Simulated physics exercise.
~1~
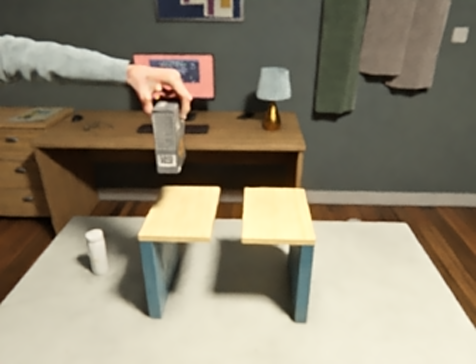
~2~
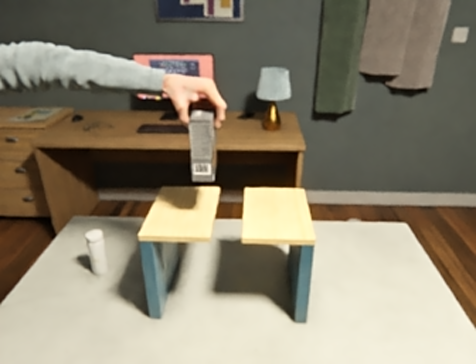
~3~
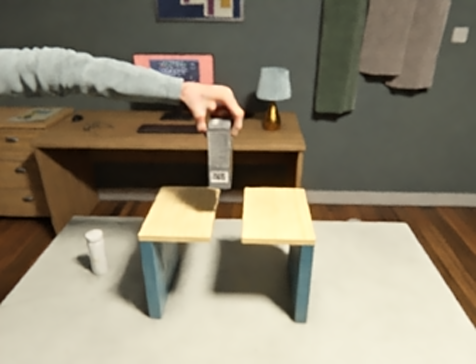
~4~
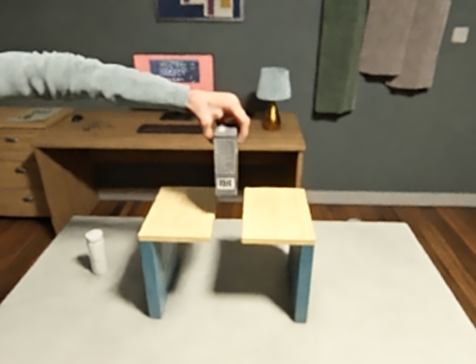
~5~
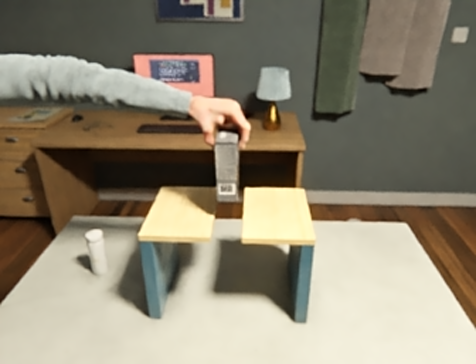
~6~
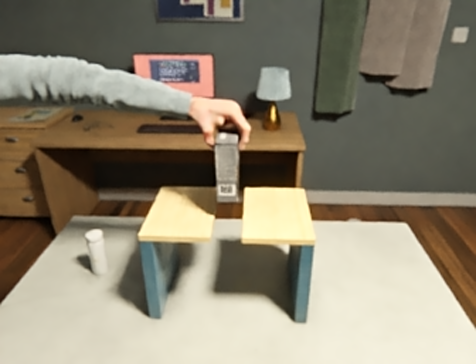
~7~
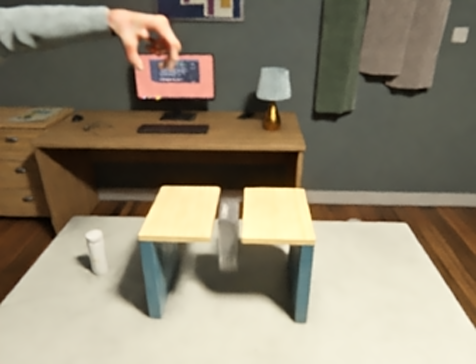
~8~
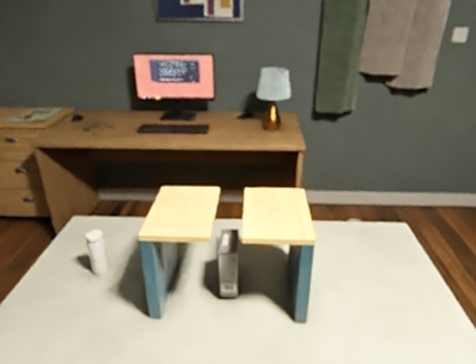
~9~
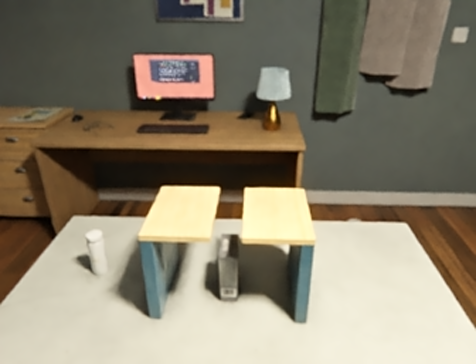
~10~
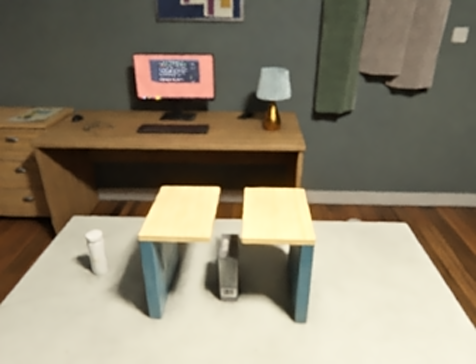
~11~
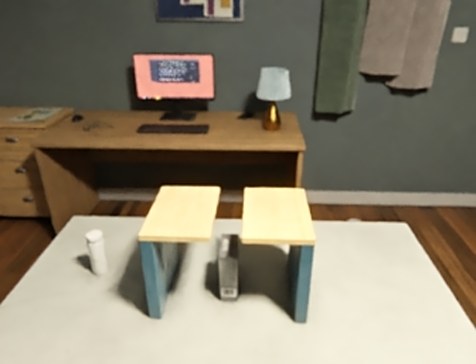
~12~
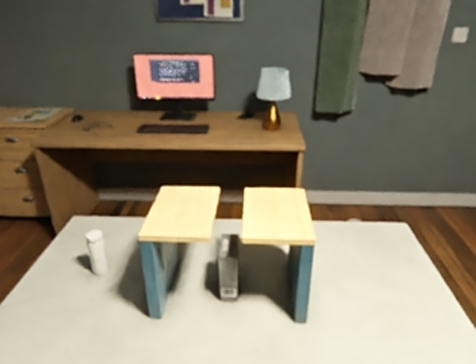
Grey packet held upright by a hand, moving right over a stand, then dropping through the gap and standing on the table.
